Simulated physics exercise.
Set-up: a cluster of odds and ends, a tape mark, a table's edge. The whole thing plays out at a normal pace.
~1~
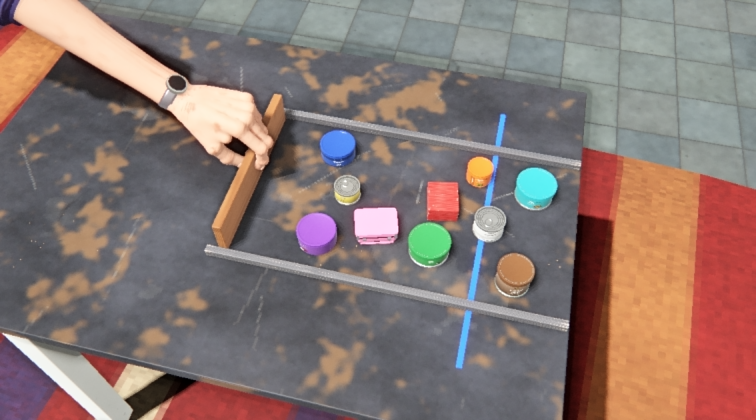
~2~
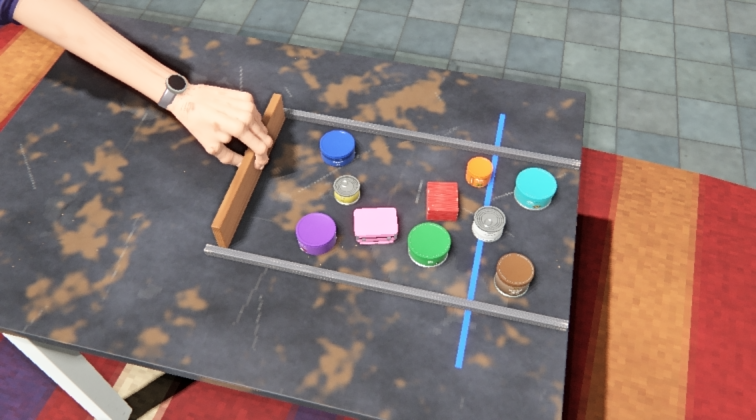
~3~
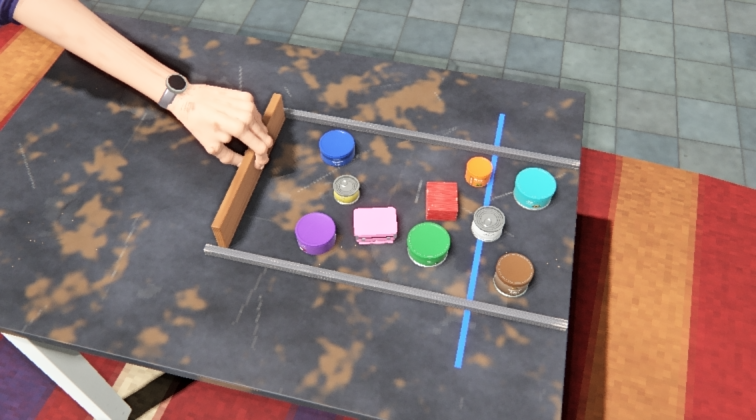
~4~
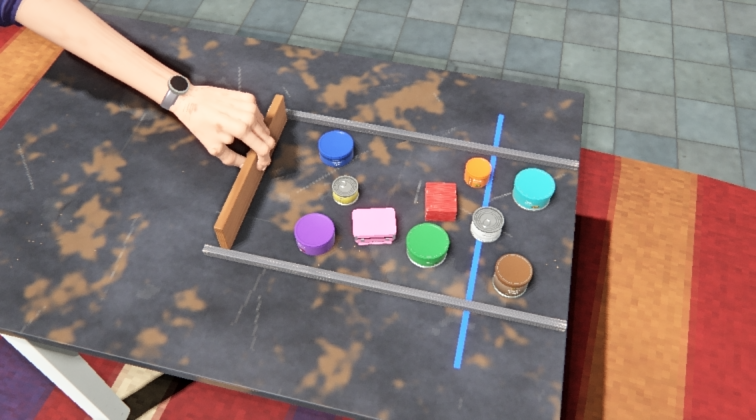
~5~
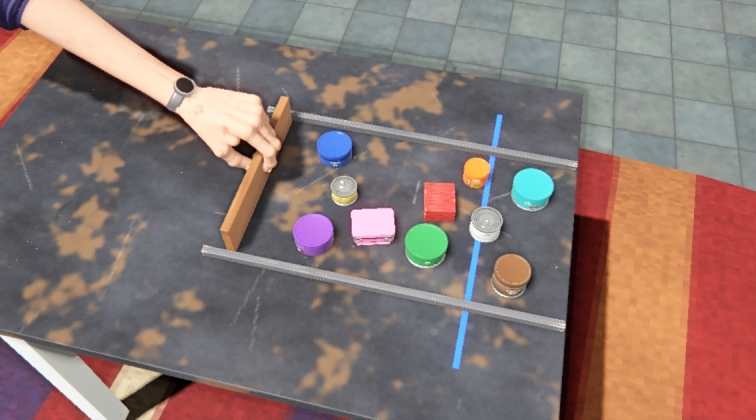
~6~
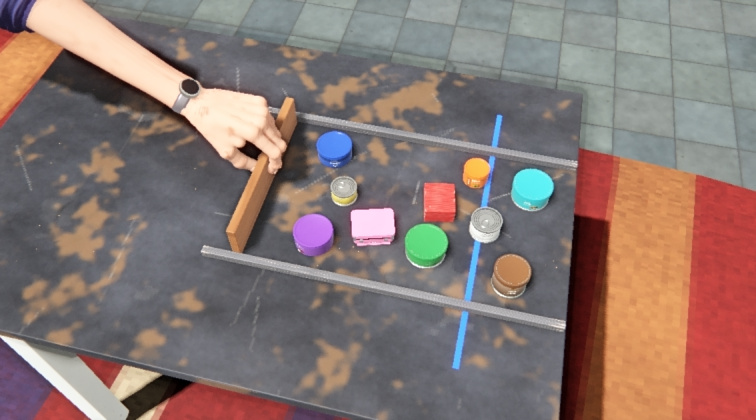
Hand with a wristwatch holding a wooden board upright, then sliding it slightly right toward scattered colourful containers on a worn table.
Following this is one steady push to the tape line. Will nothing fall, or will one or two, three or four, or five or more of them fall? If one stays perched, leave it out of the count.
Nothing falls.
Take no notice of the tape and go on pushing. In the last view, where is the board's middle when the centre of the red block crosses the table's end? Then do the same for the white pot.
The middle is at (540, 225) when it's the red block, and at (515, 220) when it's the white pot.
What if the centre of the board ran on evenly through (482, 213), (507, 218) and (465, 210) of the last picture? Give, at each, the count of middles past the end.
Over the end: 0, 1, 0.
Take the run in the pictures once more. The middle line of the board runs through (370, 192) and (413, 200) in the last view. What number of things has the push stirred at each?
4 at one spot and 6 at the other.
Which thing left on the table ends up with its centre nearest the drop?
It's the brown pot that ends nearest.
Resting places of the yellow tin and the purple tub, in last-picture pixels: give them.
Going in order: First (495, 217), then (491, 285).
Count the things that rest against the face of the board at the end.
Counting them up gives 4.
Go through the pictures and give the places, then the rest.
In the first frame, turquoise pot (535, 190); brown pot (514, 276); white pot (489, 224); board (252, 168); tape (484, 224).
In the second frame, brown pot (513, 276); pink case (376, 226).
In the third frame, white pot (488, 224); orange tub (479, 172).
In the fourth frame, turquoise pot (533, 190); board (254, 168).
In the fifth frame, brown pot (511, 276); red block (439, 202).
In the sixth frame, turquoise pot (532, 190); brown pot (511, 277); white pot (486, 225); board (265, 172); tape (481, 225).
Soon after, none off yet; turquoise pot at rest near (532, 190); brown pot at rest near (511, 277); white pot at rest near (486, 225).
Then, none off yet; turquoise pot at rest near (532, 190); brown pot moving near (519, 280); white pot moved a little near (496, 225).
At rest, the number that fall off is zero.
